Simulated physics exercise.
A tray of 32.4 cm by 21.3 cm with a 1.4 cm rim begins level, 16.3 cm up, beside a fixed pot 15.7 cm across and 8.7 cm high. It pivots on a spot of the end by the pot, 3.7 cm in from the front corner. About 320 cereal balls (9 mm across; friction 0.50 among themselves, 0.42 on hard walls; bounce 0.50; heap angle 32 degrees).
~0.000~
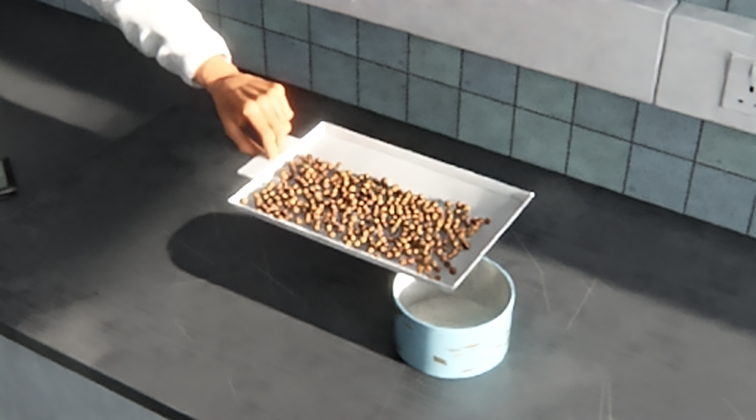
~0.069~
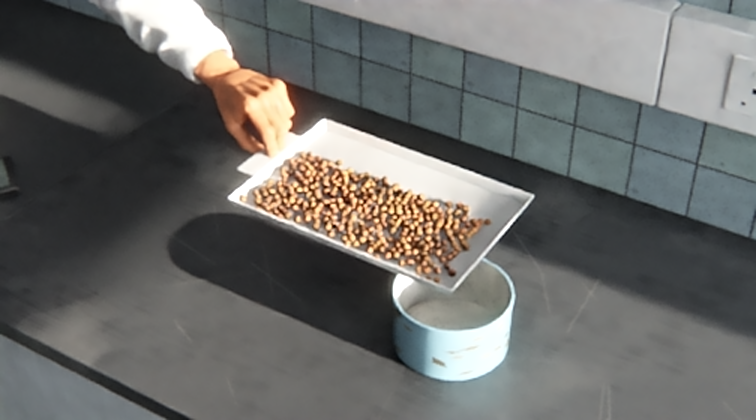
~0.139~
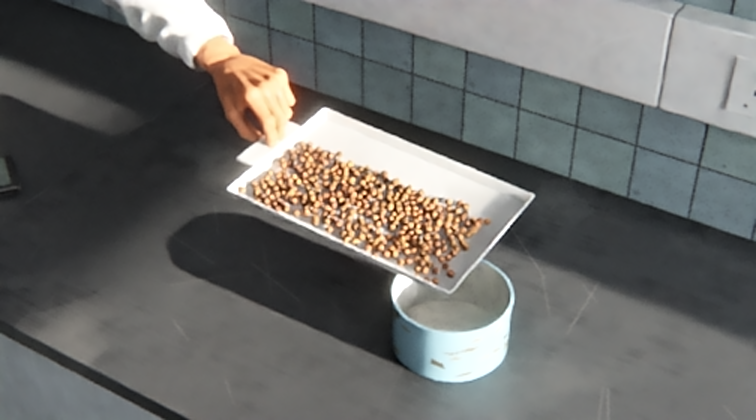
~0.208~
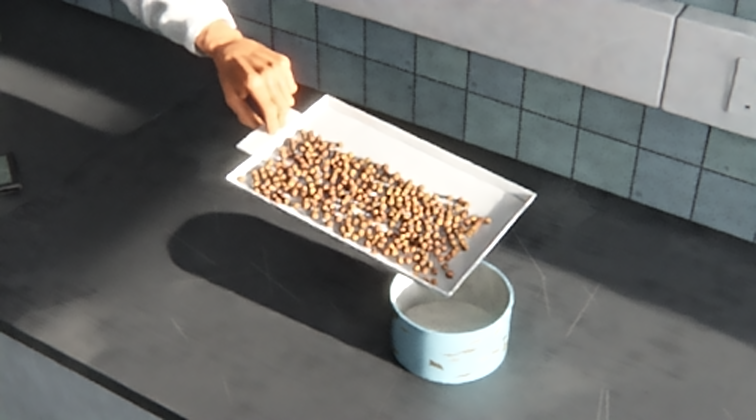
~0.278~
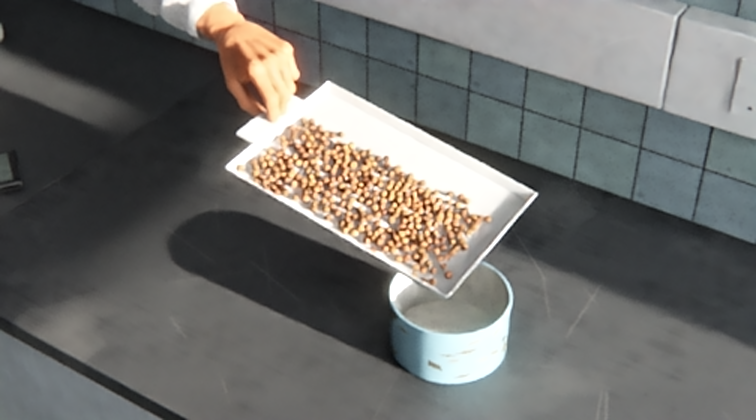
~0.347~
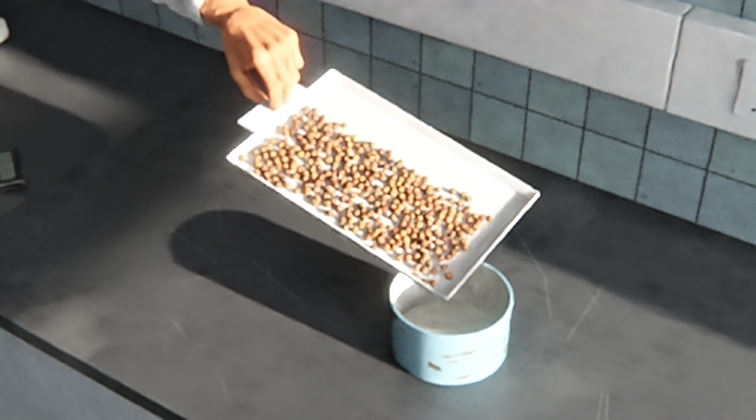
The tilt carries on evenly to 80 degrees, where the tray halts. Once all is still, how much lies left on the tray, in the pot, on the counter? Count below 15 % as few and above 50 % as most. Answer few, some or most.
Left on the tray: Few; in the pot: Few; on the counter: Most.
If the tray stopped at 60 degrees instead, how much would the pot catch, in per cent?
In that case some 0 per cent.
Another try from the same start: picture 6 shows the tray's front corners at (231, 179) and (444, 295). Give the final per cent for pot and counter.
Pot 0, counter 100.
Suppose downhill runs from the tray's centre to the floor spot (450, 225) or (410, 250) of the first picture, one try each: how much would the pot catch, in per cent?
Some 20 and 0 per cent.
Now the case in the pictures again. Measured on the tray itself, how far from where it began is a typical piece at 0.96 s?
About 7 cm.
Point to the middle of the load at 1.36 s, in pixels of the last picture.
Near (453, 251).
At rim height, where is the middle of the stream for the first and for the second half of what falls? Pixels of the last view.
First near (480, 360), later near (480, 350).
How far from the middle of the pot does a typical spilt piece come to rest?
About 16 cm.
After 0.96 s, tilt 46 degrees; the tray holds 100 %, the pot 0 %.
After 1.36 s, tilt 66 degrees; the tray holds 90 %, the pot 0 %.
Then, at 1.85 s, tilt 80 degrees; the tray holds 5 %, the pot 0 %.
In the end, at 2.6 s, tray 0 %, pot 0 %, counter 100 %.
